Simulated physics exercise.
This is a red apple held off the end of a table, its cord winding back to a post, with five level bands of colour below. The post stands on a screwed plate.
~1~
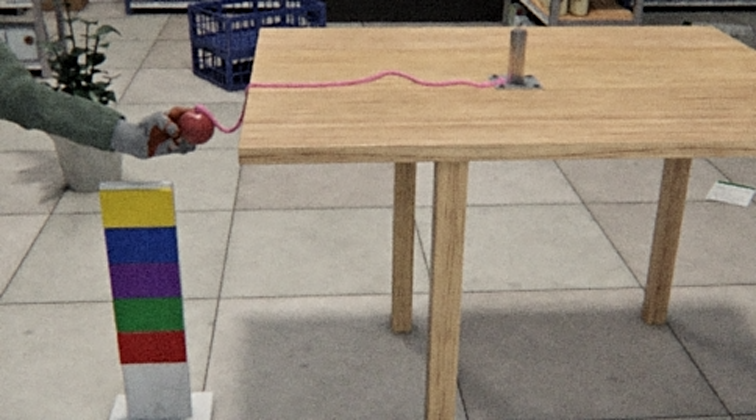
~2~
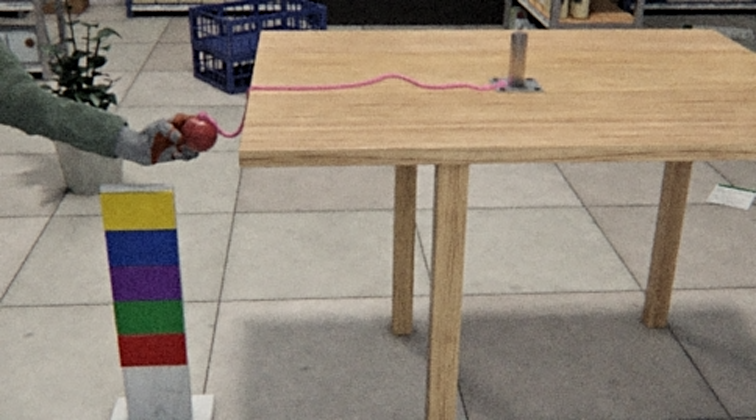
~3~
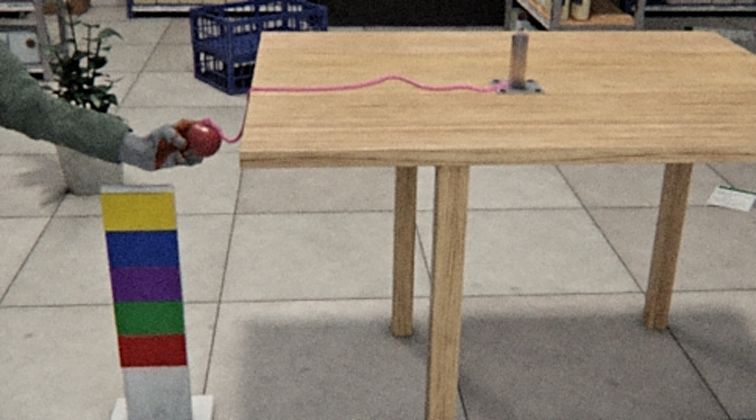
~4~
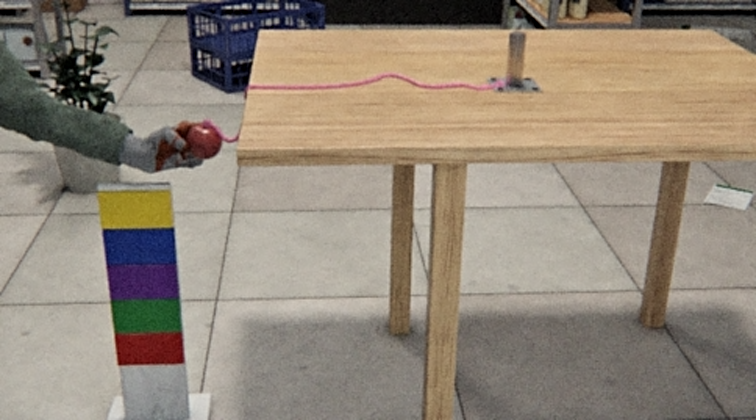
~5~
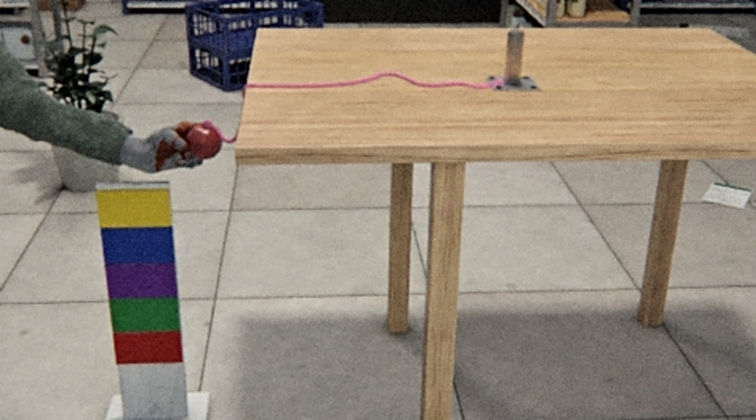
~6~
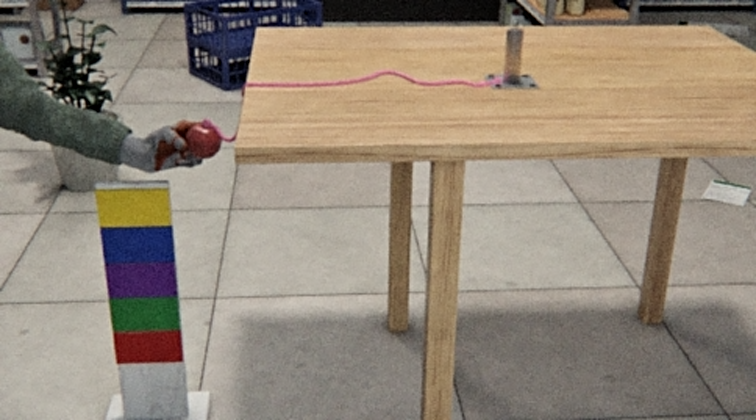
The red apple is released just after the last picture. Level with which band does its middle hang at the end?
The blue one.
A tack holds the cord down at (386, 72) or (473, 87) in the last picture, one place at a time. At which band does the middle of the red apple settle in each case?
It would be yellow; blue.
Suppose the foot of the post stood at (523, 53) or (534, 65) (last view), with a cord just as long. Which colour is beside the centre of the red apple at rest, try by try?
One after the other, yellow; yellow.
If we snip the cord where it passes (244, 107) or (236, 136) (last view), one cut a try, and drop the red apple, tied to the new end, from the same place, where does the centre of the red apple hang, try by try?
Try by try, around (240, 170) and (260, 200).
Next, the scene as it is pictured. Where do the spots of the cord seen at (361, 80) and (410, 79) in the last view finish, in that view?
About (308, 80), and the other about (382, 80).
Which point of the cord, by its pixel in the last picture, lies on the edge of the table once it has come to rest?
At (304, 85), roughly.
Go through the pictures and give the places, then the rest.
Red apple (197, 127); yellow (137, 209); blue (141, 246); purple (145, 281); green (148, 315); red (152, 348), in the first picture.
Red apple (200, 134); cord through (480, 89) (417, 84) (375, 81) (309, 89) (248, 107), in the second picture.
Red apple (204, 140), in the third picture.
Red apple (204, 142); cord through (478, 89) (415, 83) (373, 80) (307, 88) (246, 106), in the fourth picture.
Red apple (204, 142), in the fifth picture.
Red apple (204, 141); cord through (476, 86) (413, 80) (370, 78) (305, 85) (244, 104), in the sixth picture.
Soon after, apple near (285, 224); level with blue.
After that, apple near (240, 240); level with blue.
In the end, apple near (248, 240); level with blue. The cord holds its middle at blue.
